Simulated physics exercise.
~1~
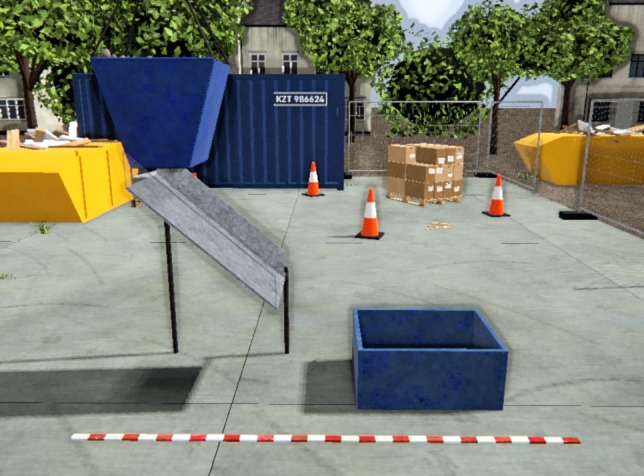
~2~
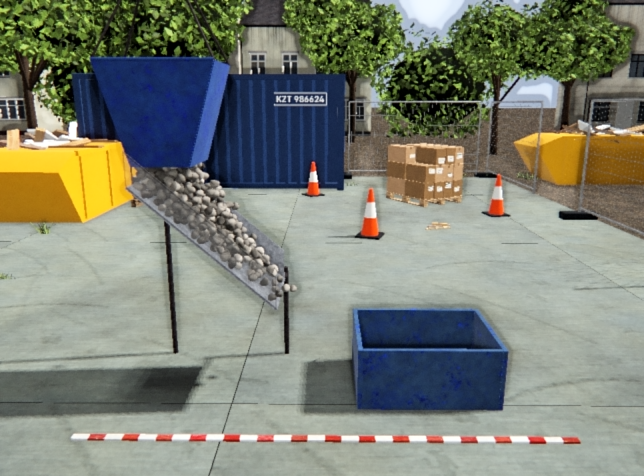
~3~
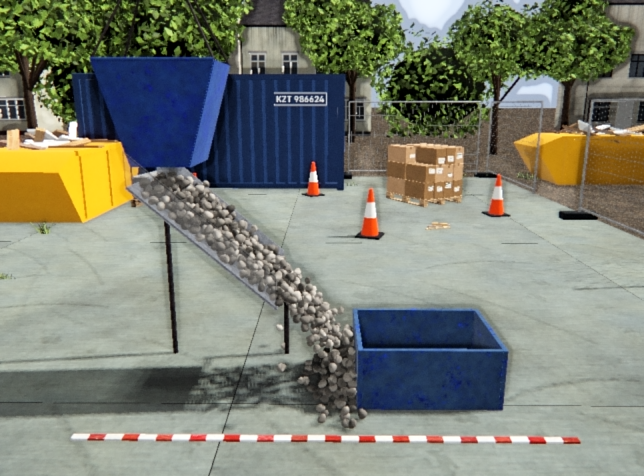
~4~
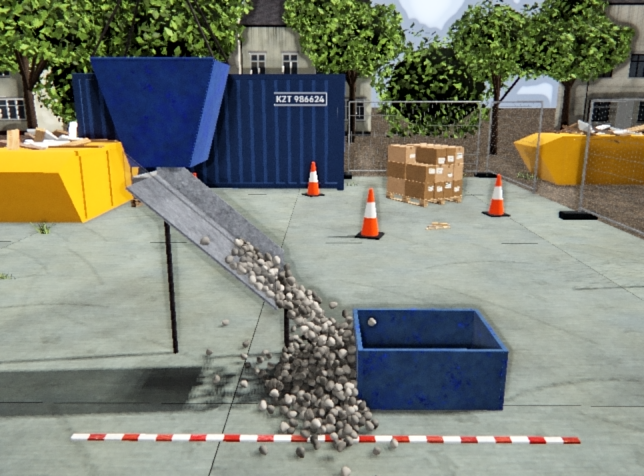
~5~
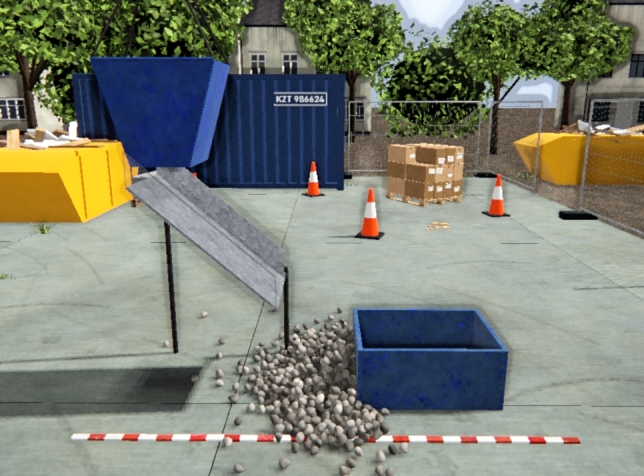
Grey stones pour from a raised blue hopper down a sloping steel slide and tumble off its lower end, falling short of an open blue bin. They pile up on the concrete against the bin's left side, with a few scattered around the red-and-white striped line.
